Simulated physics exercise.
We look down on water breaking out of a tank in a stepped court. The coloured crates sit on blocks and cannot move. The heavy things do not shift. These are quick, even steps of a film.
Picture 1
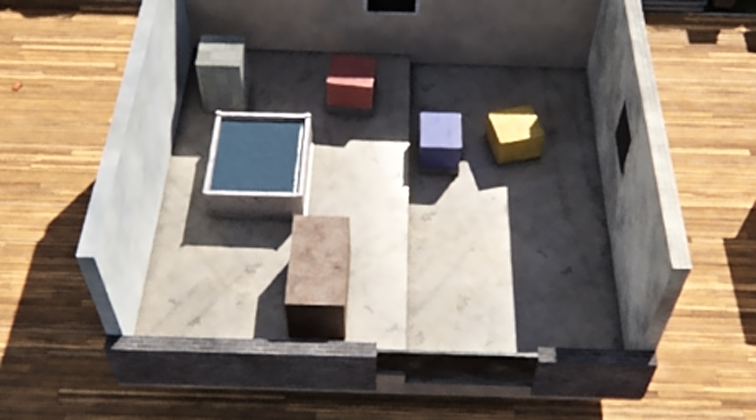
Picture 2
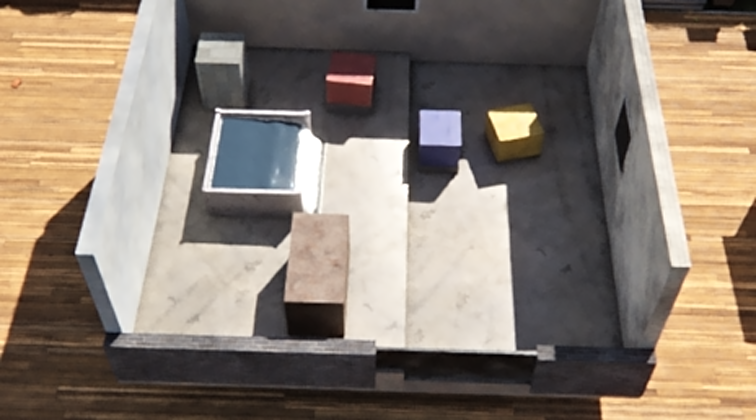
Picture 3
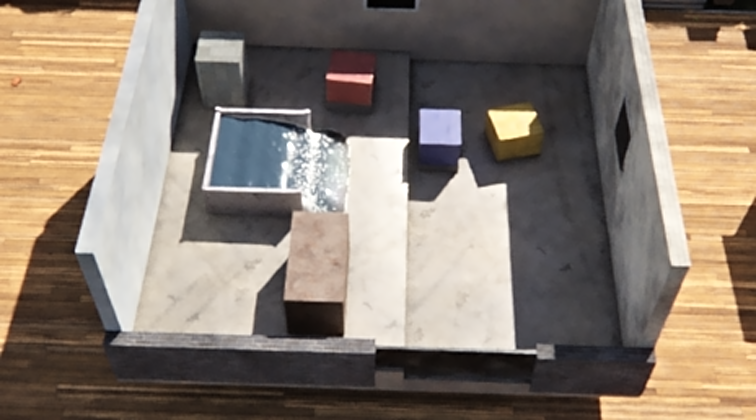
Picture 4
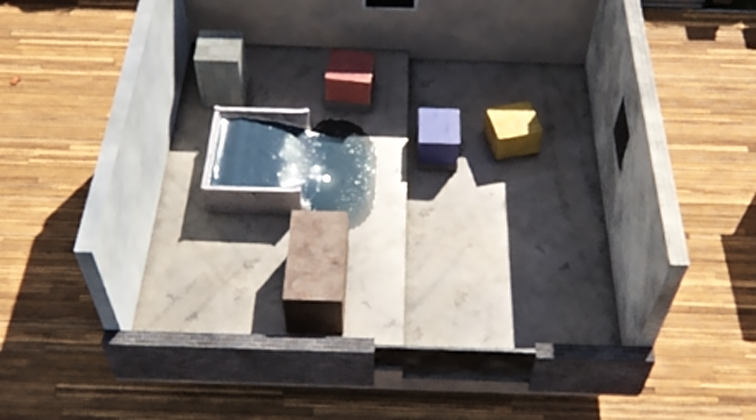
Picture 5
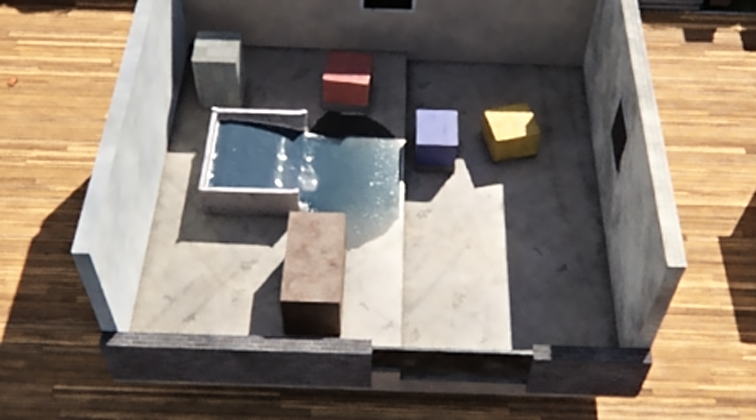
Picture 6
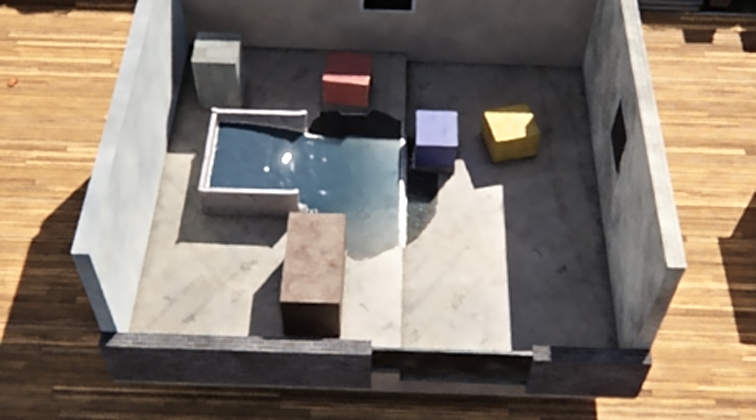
The clip shows a walled court seen from above, where still water in a white-rimmed tank breaks out through its right side and spreads rightward across the pale floor, passing between the brown and red blocks toward the purple one.
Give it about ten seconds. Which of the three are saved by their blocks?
In the end: The yellow crate gets wet; the red crate stays dry; the blue crate gets wet.
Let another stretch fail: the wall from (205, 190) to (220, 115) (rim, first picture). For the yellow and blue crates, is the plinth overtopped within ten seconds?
Yellow crate remains dry, blue crate remains dry.
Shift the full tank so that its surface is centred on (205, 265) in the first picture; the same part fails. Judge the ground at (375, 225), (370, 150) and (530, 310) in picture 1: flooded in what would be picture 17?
In that order: Wet, under water, free of water.
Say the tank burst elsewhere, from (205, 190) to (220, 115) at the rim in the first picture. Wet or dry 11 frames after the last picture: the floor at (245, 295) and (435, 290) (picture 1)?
In that order: Under water, free of water.
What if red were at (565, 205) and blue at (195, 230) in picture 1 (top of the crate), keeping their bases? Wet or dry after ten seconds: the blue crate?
Then: Blue escapes it.
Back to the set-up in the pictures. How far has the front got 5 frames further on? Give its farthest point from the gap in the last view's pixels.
Roughly at (558, 211).
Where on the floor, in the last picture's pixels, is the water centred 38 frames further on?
Close to (500, 205).
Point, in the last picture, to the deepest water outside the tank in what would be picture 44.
Roughly at (406, 366).
A moment on, water covers 25 % of the floor; the yellow crate water round its plinth, the red crate water round its plinth, the blue crate water round its plinth.
Next, water covers 45 % of the floor; the yellow crate water round its plinth, the red crate water round its plinth, the blue crate water round its plinth.
Then, water covers 55 % of the floor; the yellow crate water round its plinth, the red crate water round its plinth, the blue crate water round its plinth.
Later, water covers 55 % of the floor; the yellow crate water round its plinth, the red crate water round its plinth, the blue crate water round its plinth.
In the end, water covers 50 % of the floor; the yellow crate was topped, the red crate stayed above the water, the blue crate was topped.
